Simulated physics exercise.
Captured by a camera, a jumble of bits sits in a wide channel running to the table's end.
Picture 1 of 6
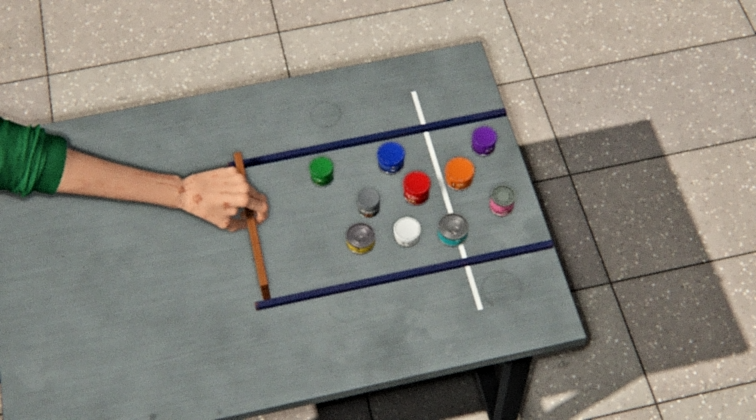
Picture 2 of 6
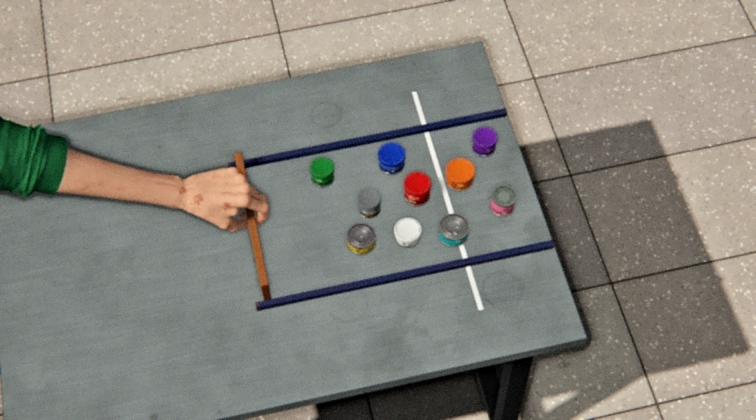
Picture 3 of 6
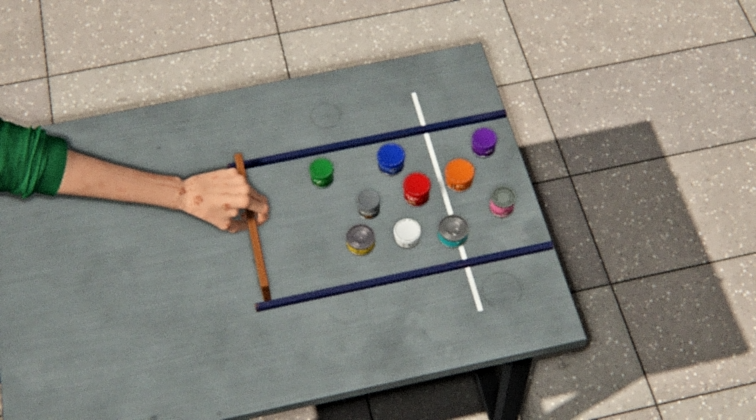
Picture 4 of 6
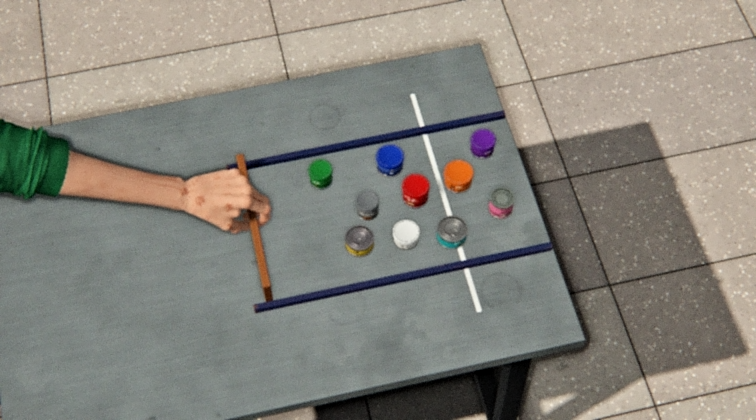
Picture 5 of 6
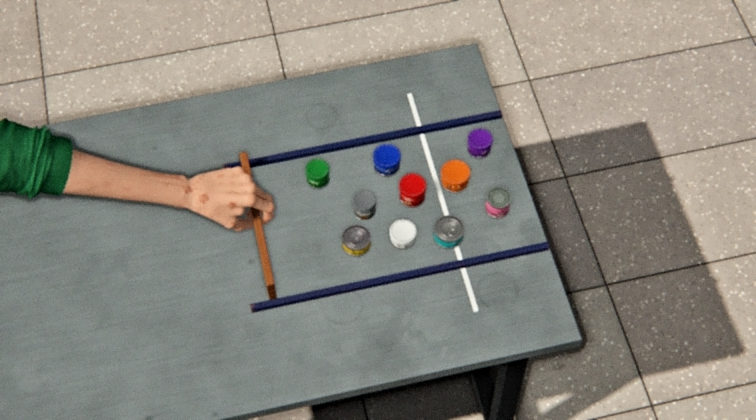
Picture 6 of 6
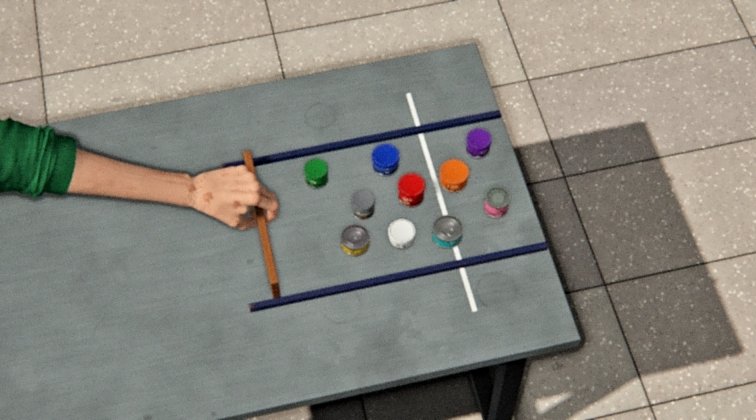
On a gray outdoor table, a hand in a green sleeve held a wooden stick upright across a channel between two dark blue strips, barely shifting it right, while the colorful little pots stayed practically still.
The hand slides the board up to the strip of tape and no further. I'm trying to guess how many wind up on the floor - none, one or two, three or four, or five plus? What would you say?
I would say none.
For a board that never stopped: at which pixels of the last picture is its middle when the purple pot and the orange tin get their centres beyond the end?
Its middle is about (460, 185) and about (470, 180).
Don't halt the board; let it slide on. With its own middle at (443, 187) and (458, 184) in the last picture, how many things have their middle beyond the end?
0 and 0 past the end.
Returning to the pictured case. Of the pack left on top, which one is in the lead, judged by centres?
The purple pot finishes nearest.
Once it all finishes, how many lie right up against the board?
It touches 3.
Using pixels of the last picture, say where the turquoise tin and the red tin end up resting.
The turquoise tin finishes at (501, 237); the red tin finishes at (468, 174).
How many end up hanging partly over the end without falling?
That comes to 0 of them.
Soon after, none off yet; purple pot at rest near (479, 144); pink tin at rest near (497, 203); orange tin at rest near (454, 176).
In the end, the number that fall off is zero.
